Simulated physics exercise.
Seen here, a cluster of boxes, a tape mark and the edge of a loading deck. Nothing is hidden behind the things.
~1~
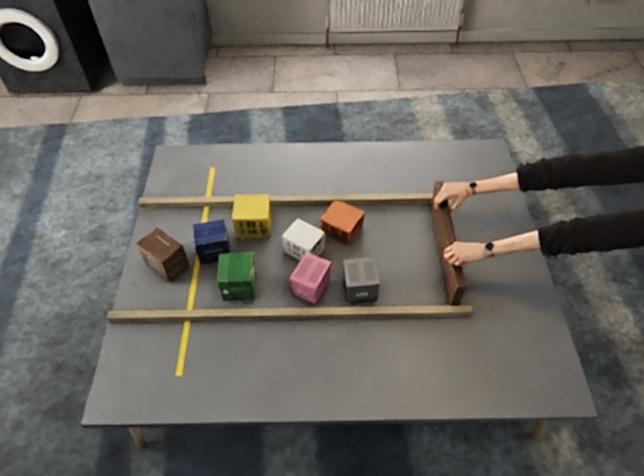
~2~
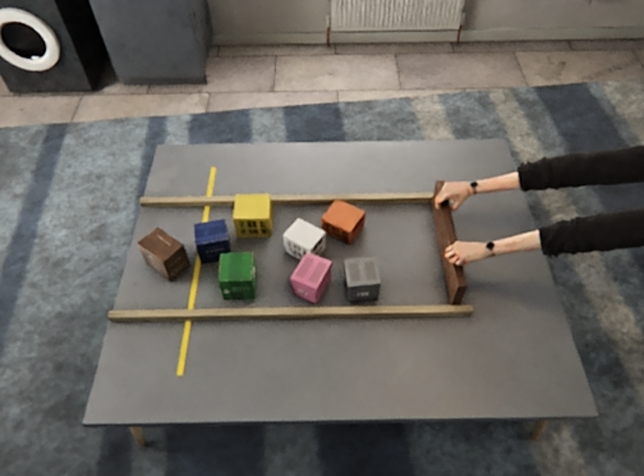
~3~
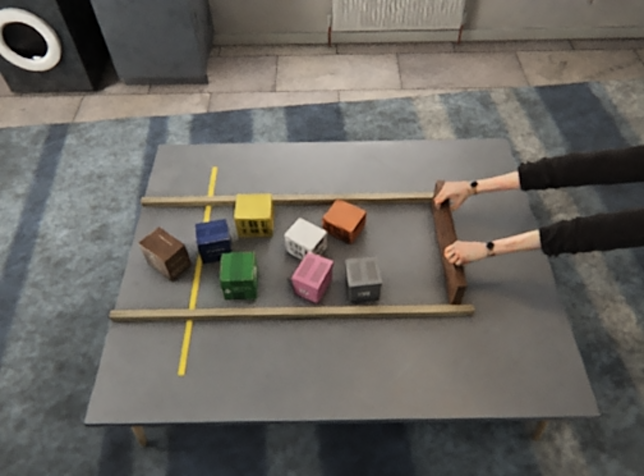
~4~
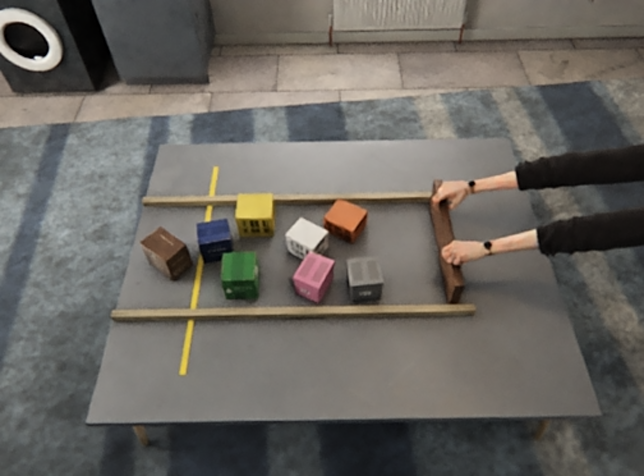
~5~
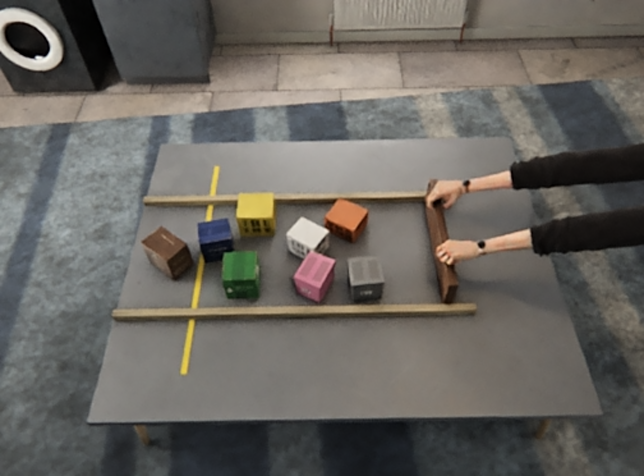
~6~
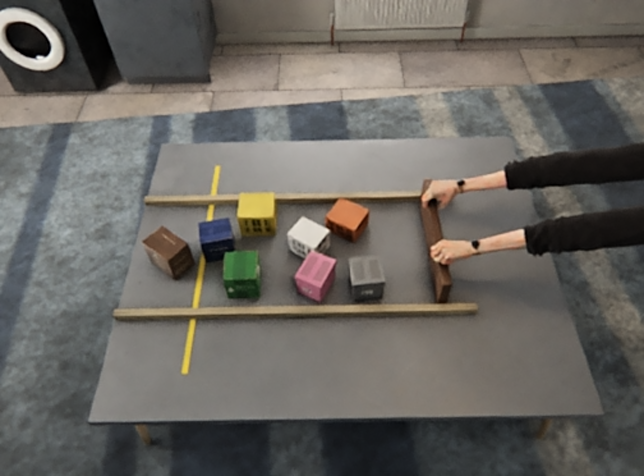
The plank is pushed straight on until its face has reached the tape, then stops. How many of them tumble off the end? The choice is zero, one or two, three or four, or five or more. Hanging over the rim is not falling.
Here the number that fall off is one or two.
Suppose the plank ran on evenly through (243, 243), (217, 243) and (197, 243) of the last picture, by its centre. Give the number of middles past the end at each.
Past the end: 0, 0 and 2.
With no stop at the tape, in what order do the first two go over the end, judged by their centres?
In order: The brown box, then the green parcel.
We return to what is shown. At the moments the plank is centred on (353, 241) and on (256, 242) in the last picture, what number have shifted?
First 3, then 8.
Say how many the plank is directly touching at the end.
That makes 3.
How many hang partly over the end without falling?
That would be 1.
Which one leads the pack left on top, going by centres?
It is the green parcel.
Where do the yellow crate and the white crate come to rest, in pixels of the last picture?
First (156, 219), then (185, 250).
Soon after, none off yet; brown box at rest near (169, 253); blue box at rest near (218, 240); green parcel at rest near (243, 275).
Then, none off yet; brown box at rest near (169, 253); blue box moving near (217, 241); green parcel moved about its own width near (202, 274).
At rest, the number that fall off is one or two; fallen, brown box.
